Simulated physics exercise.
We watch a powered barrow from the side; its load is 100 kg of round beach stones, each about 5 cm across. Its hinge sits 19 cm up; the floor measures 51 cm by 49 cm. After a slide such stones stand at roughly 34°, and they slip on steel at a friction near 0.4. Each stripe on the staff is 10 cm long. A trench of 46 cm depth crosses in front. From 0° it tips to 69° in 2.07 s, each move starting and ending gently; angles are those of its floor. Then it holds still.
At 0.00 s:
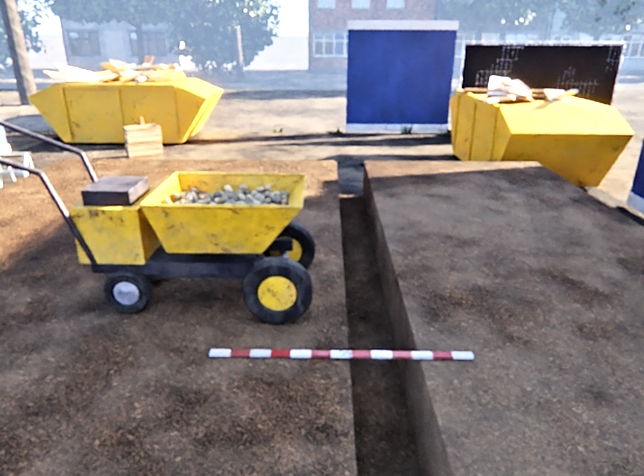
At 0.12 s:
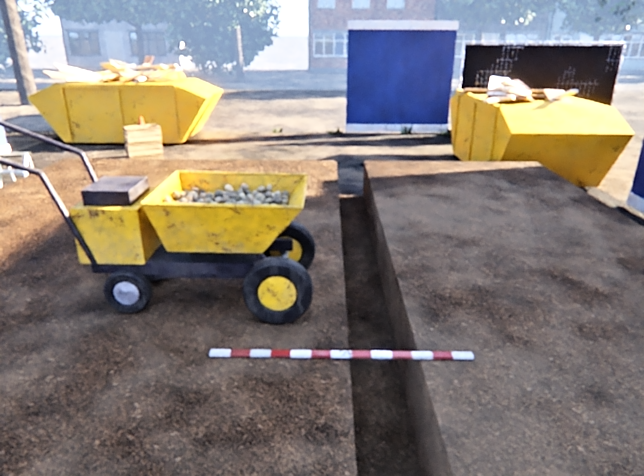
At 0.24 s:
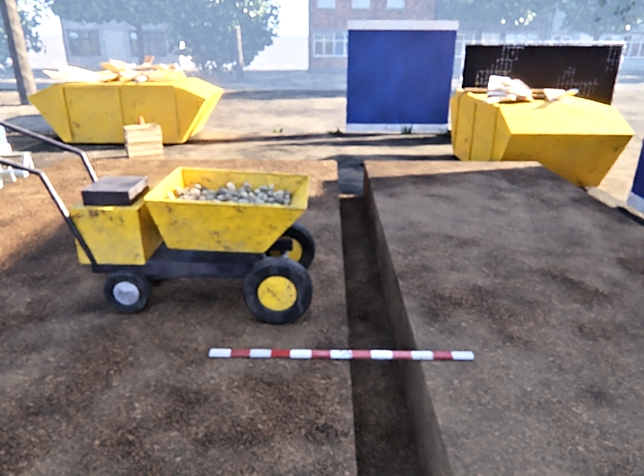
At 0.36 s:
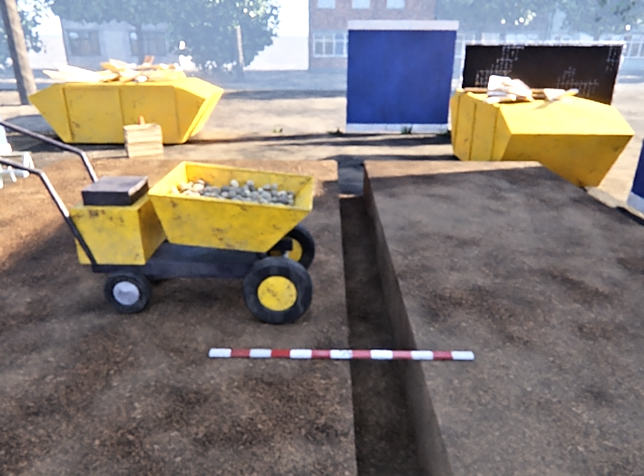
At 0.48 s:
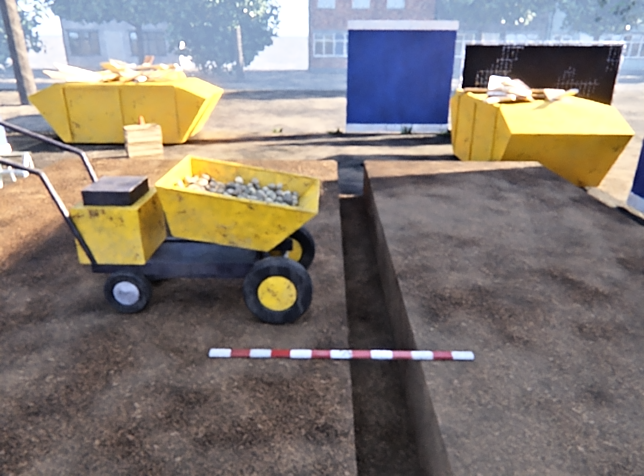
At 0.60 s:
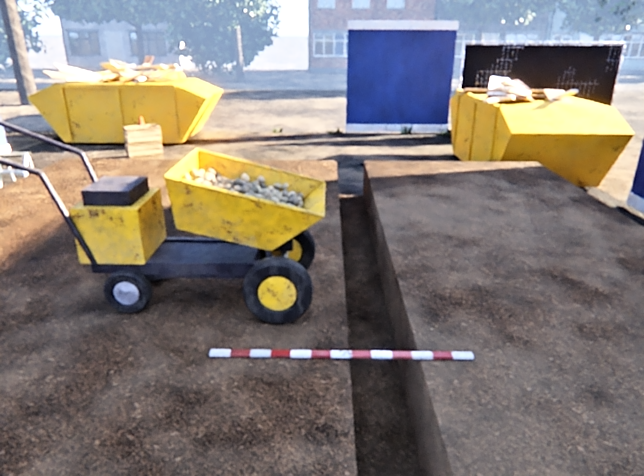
The yellow tray of a small wheeled barrow, loaded with rounded stones, tilted gradually down to the right, its left end lifting, while the barrow stayed still beside a narrow trench and a red-and-white striped staff.
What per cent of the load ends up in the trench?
Close to 68 in a hundred.
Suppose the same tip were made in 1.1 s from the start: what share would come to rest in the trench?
It would be near 55 per cent.
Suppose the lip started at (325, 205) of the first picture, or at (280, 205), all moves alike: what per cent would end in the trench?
Near 30 per cent from the first place, 100 from the second.
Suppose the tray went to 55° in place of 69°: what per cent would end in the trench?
It would be near 55 per cent.
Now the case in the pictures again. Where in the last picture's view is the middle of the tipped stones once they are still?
Near (387, 350).
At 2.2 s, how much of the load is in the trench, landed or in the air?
Some 40 per cent.
After 1.5 s the floor is at 58°; 99 % in the tray, 1 % in the trench; the foremost stones are at (377, 251).
After 2.2 s the floor is at 69°; 36 % in the tray, 39 % in the trench, 25 % past the trench; the foremost stones are at (479, 305).
After 2.5 s the floor is at 69°; 13 % in the tray, 55 % in the trench, 33 % past the trench; the foremost stones are at (523, 314).
After 4.5 s the floor is at 69°; 0 % in the tray, 68 % in the trench, 32 % past the trench; the foremost stones are at (535, 316).
